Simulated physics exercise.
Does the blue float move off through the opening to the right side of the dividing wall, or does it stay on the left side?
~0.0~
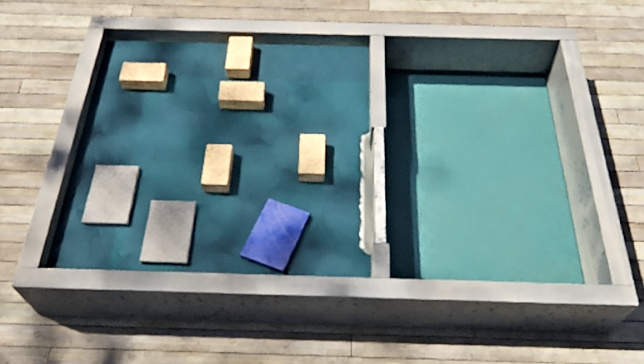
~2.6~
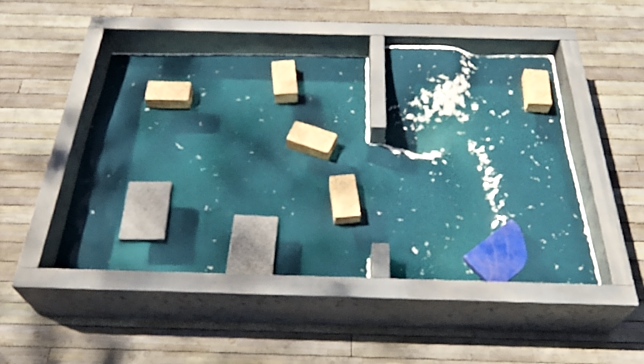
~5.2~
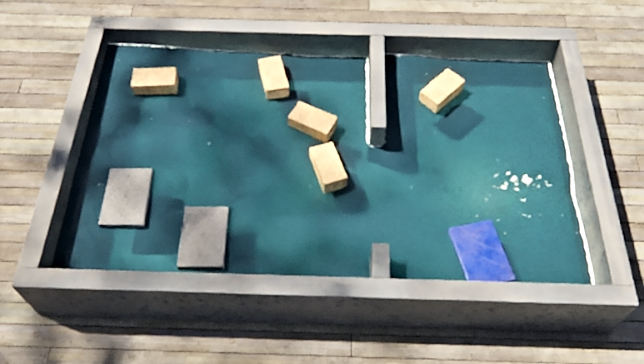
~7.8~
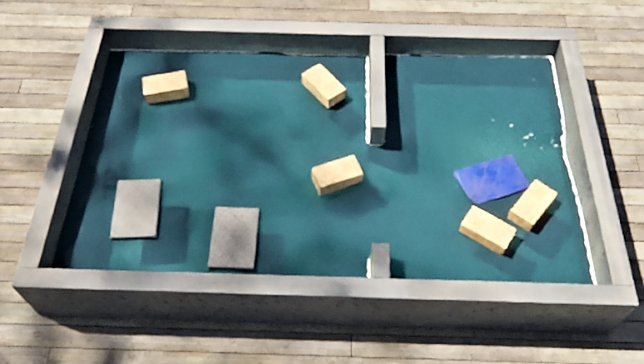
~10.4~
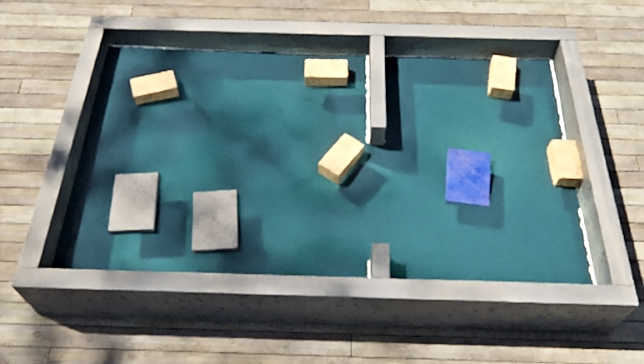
The blue float moves through the opening and ends up floating on the right side of the dividing wall.
